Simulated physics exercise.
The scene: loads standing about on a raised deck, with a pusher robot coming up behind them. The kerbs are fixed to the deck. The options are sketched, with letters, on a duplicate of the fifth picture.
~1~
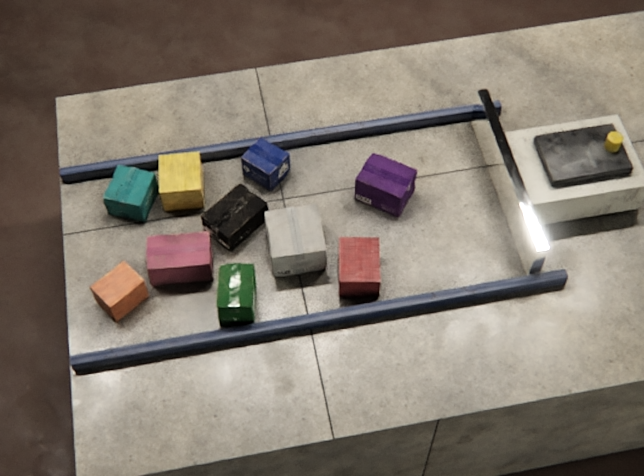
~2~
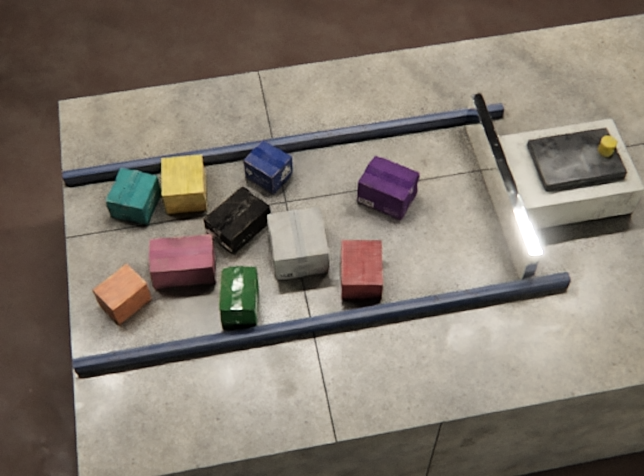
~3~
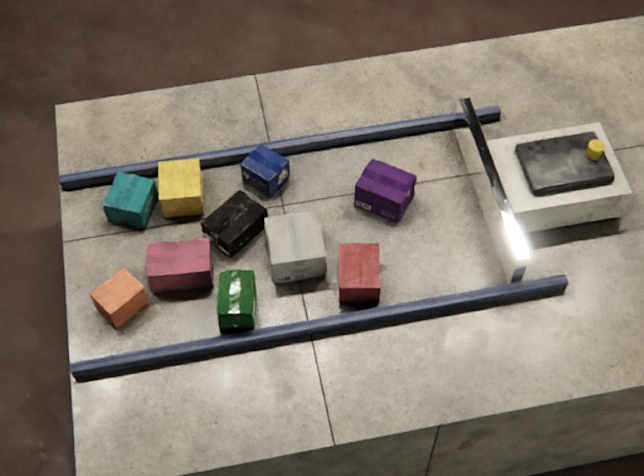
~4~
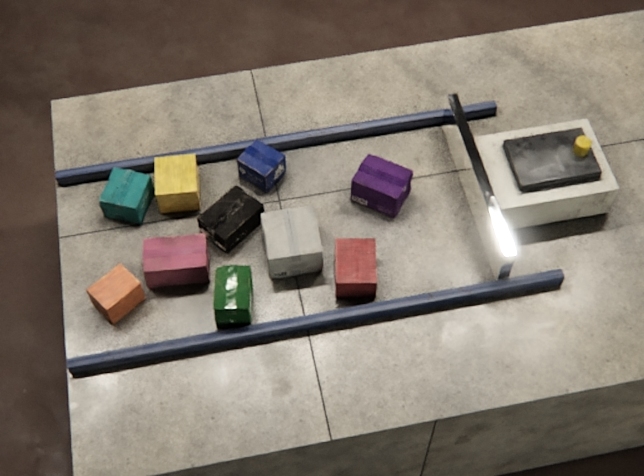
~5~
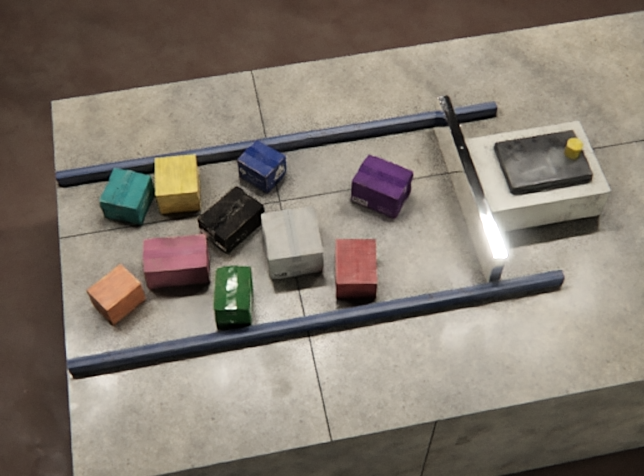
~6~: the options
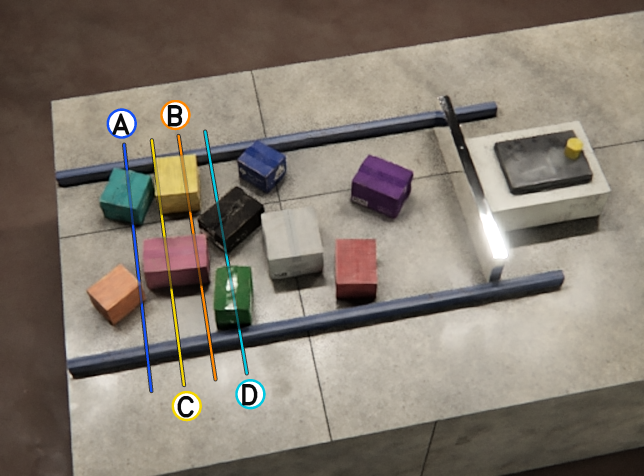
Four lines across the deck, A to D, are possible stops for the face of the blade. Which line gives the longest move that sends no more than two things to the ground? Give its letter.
Up to line C.
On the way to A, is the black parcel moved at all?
Yes.
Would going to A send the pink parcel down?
Yes.
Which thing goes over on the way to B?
The orange crate goes over.
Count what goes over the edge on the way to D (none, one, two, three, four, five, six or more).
In all, none.
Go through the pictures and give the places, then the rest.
The first picture shows green box (237, 295); blue parcel (266, 164); orange crate (120, 292).
The second picture shows robot (571, 158); yellow crate (184, 185).
The third picture shows robot (558, 162); pink parcel (180, 265).
The fourth picture shows robot (545, 159); turquoise box (127, 196).
The fifth picture shows robot (537, 161); red crate (356, 269); green box (234, 298); blue parcel (262, 167).
On the copy, A at (137, 258); B at (196, 247); C at (167, 252); D at (224, 243).
On C. First, robot (431, 179); red crate (352, 271); purple box (320, 196).
Then, robot (322, 197); orange crate (94, 309); turquoise box (112, 192).
Finally, robot (236, 212); orange crate over the edge; turquoise box (56, 197); one fallen.
By contrast, A drops four; B is within the limit but short; D is within the limit but short.
